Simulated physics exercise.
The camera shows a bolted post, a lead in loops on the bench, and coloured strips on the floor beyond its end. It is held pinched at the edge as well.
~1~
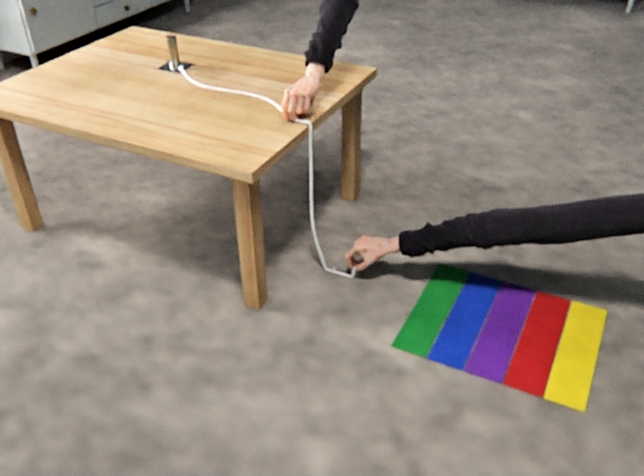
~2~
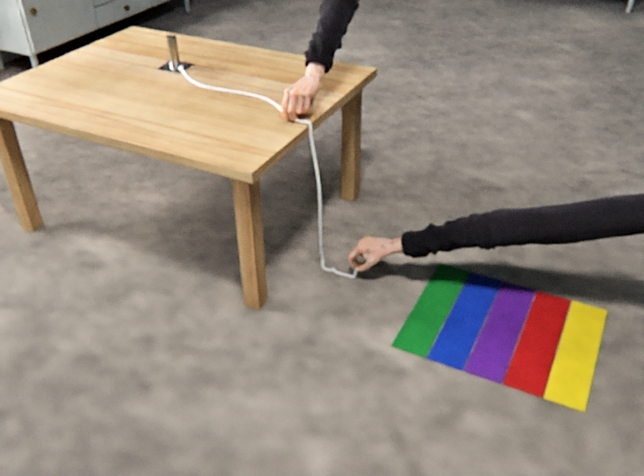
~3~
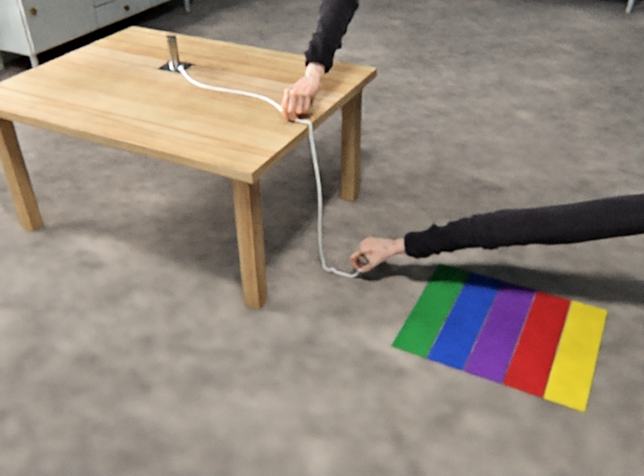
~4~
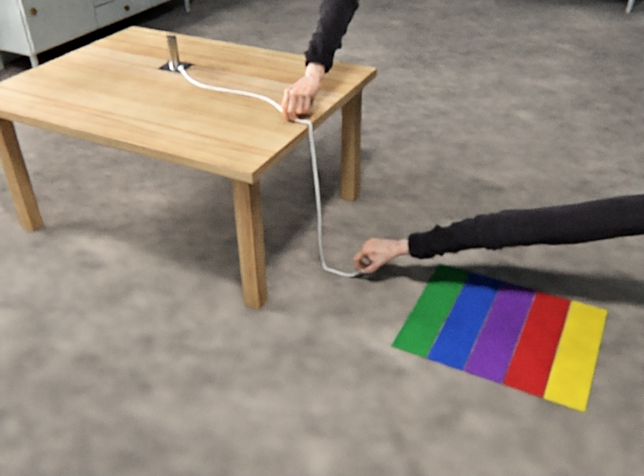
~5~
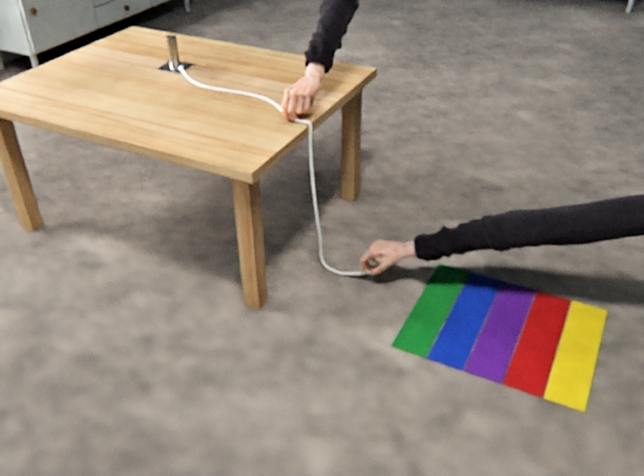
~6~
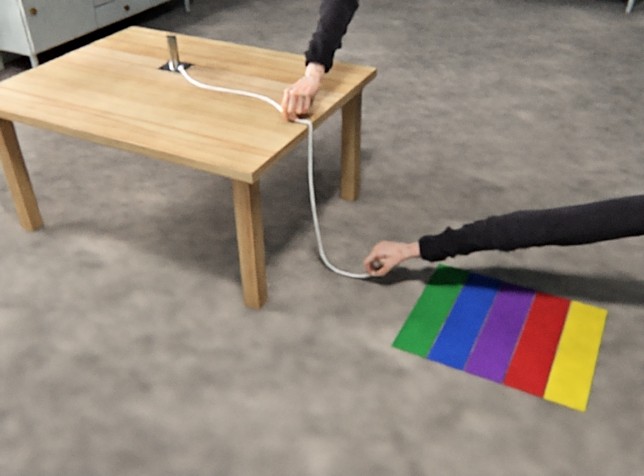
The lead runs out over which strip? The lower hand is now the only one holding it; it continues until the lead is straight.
The blue one.
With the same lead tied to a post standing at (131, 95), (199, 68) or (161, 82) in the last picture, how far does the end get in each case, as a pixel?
First close to (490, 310), next close to (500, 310), last close to (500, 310).
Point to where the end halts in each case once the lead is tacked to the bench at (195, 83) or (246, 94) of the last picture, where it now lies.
Pixel positions per try: (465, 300); (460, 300).
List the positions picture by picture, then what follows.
End (354, 268); green (417, 335); blue (453, 347); purple (490, 359); red (529, 371); yellow (569, 385), in the first picture.
End (357, 268); lead through (188, 78) (231, 92) (279, 108) (312, 142) (320, 205) (322, 257), in the second picture.
End (359, 269), in the third picture.
End (363, 270); lead through (188, 78) (231, 92) (279, 108) (312, 142) (319, 205) (322, 257), in the fourth picture.
End (369, 272), in the fifth picture.
End (373, 273); lead through (188, 78) (231, 92) (279, 108) (311, 142) (313, 204) (324, 258), in the sixth picture.
A little later, end near (404, 282); short of the strips.
Next, end near (445, 295); over green.
When it is tight, end near (470, 302); over blue. Over blue.
